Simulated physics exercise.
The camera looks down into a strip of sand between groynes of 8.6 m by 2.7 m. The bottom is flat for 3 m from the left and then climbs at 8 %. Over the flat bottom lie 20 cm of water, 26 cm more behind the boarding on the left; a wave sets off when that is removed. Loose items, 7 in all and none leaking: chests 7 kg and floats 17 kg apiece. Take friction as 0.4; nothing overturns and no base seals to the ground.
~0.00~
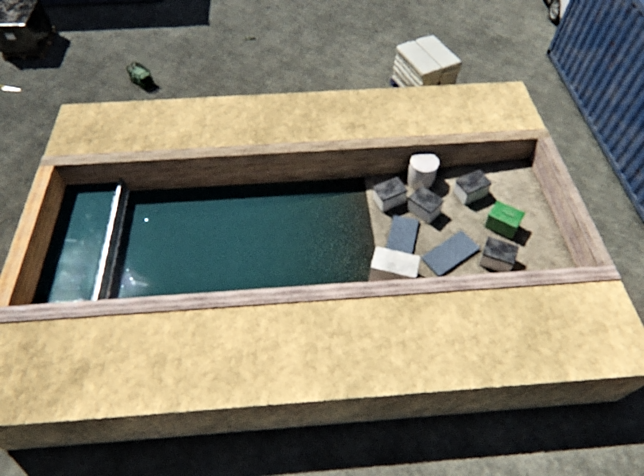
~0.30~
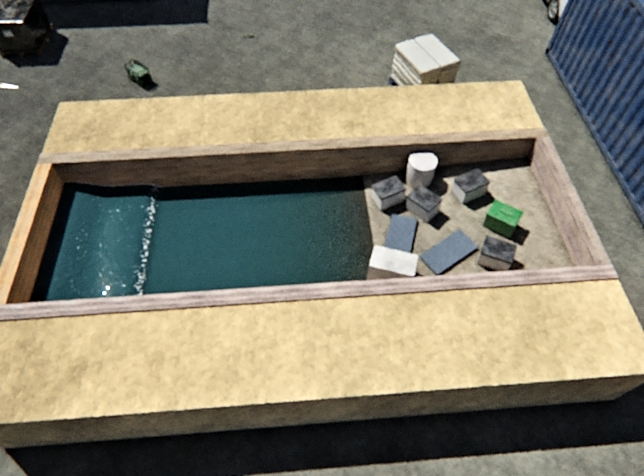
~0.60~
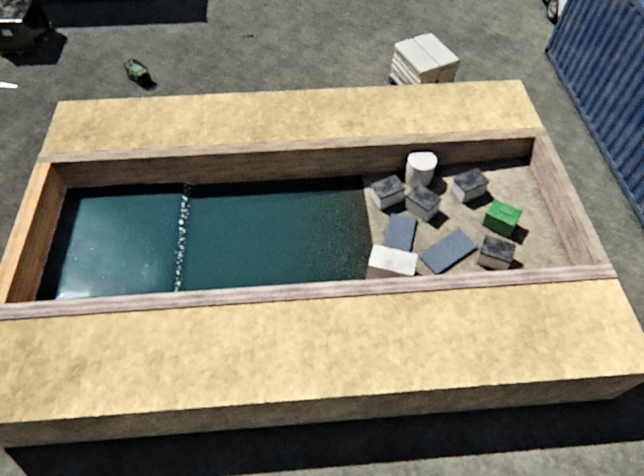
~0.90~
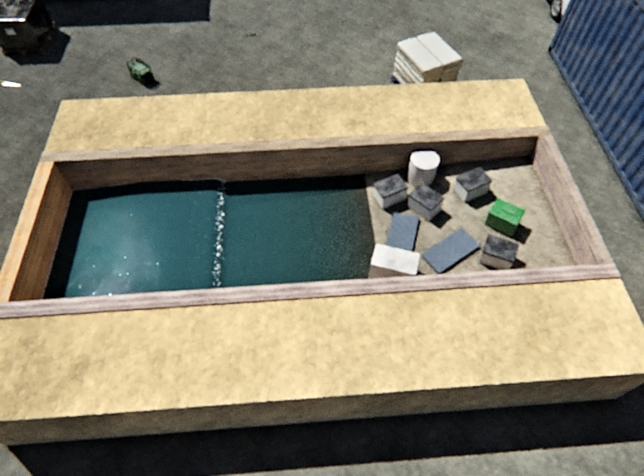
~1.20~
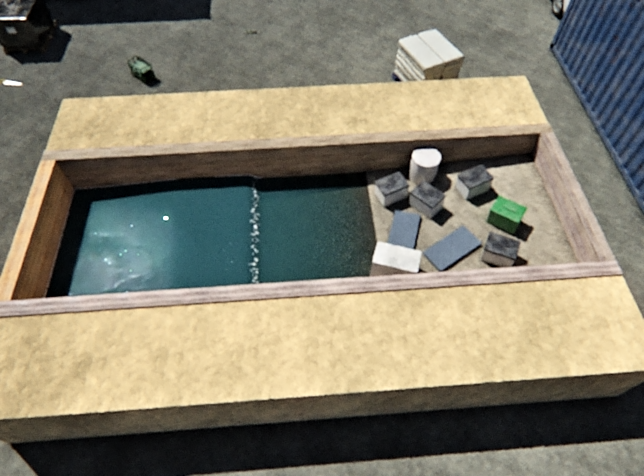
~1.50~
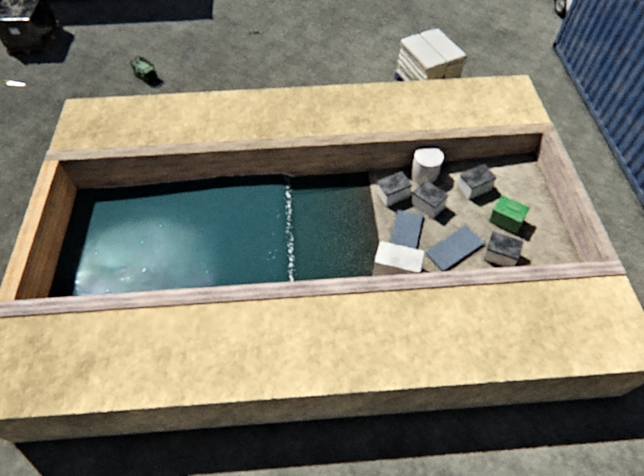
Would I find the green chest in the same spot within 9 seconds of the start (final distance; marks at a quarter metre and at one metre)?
The green chest holds its place.
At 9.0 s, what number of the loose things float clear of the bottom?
1 of them.
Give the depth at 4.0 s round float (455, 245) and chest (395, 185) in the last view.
About 4 and 7 cm.
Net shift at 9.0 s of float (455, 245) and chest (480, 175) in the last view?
In that order: 60 cm, 10 cm.
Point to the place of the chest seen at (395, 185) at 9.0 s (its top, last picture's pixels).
Near (429, 182).
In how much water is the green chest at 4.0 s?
Roughly 1 cm.
After 2.1 s the green chest is near (513, 208), 0.0 m from its start, aground; 0 afloat.
After 4.0 s the green chest is near (513, 208), 0.0 m from its start, aground; 2 afloat.
After 6.3 s the green chest is near (513, 208), 0.0 m from its start, aground; 2 afloat.
After 9.0 s the green chest is near (513, 208), 0.0 m from its start, aground; 1 afloat.
